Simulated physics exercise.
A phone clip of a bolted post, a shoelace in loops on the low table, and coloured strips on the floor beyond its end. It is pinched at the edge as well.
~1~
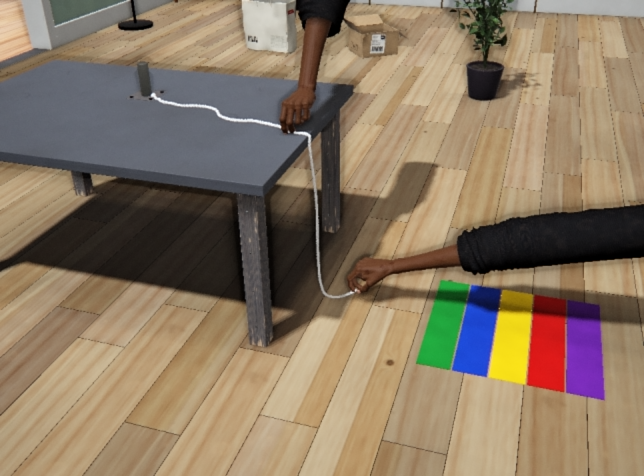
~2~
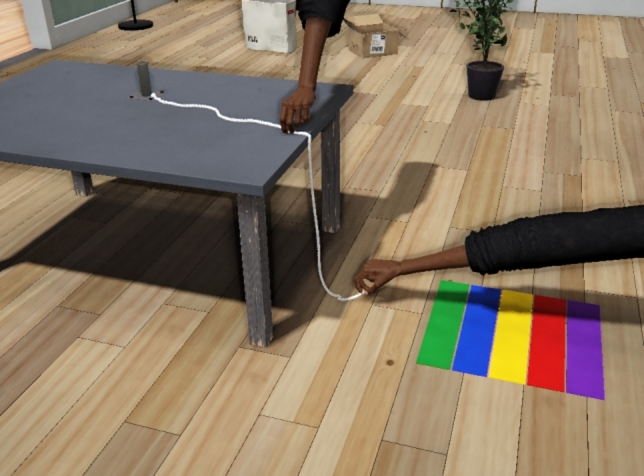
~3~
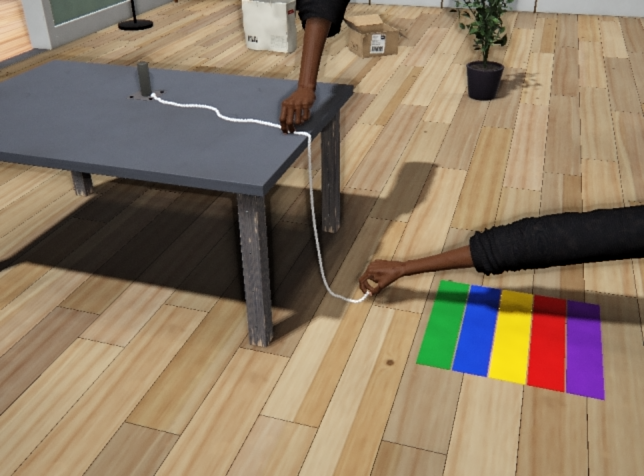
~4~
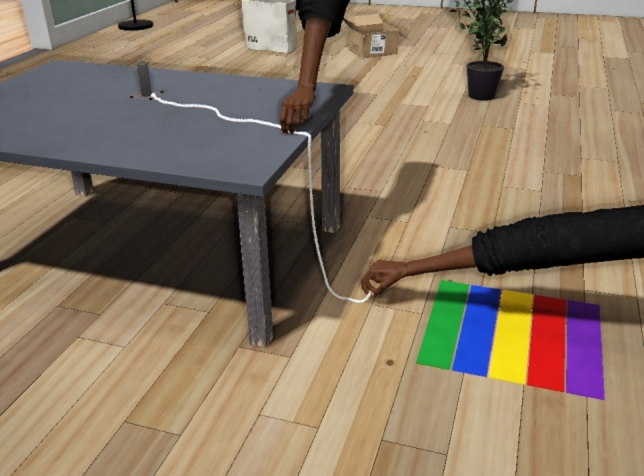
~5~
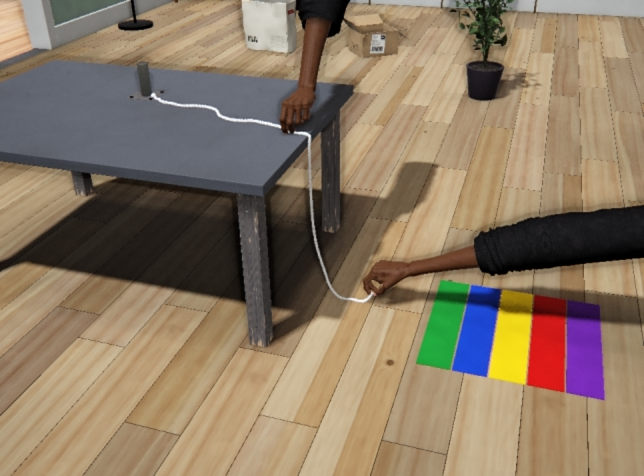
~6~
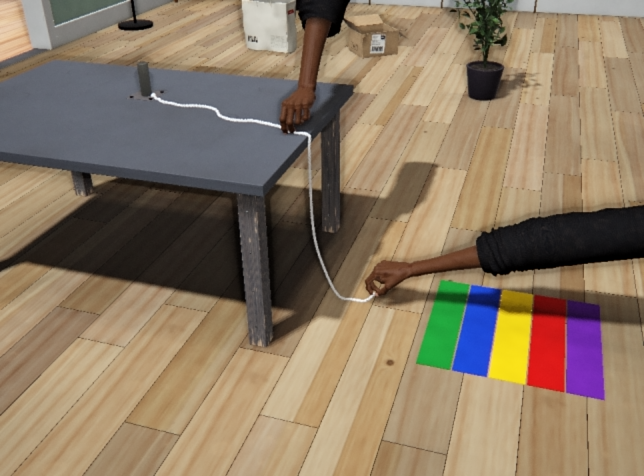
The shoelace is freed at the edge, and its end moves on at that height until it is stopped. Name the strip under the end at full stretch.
It halts on the blue strip.
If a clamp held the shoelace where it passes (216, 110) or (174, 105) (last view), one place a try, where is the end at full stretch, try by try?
About (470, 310) and (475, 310).
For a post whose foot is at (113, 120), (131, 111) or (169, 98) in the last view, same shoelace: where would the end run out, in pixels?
In that order: (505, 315), (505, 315) and (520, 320).
Early on, end near (419, 301); short of the strips.
Midway, end near (459, 308); over green.
At the end of the slack, end near (481, 311); over blue. Over blue.
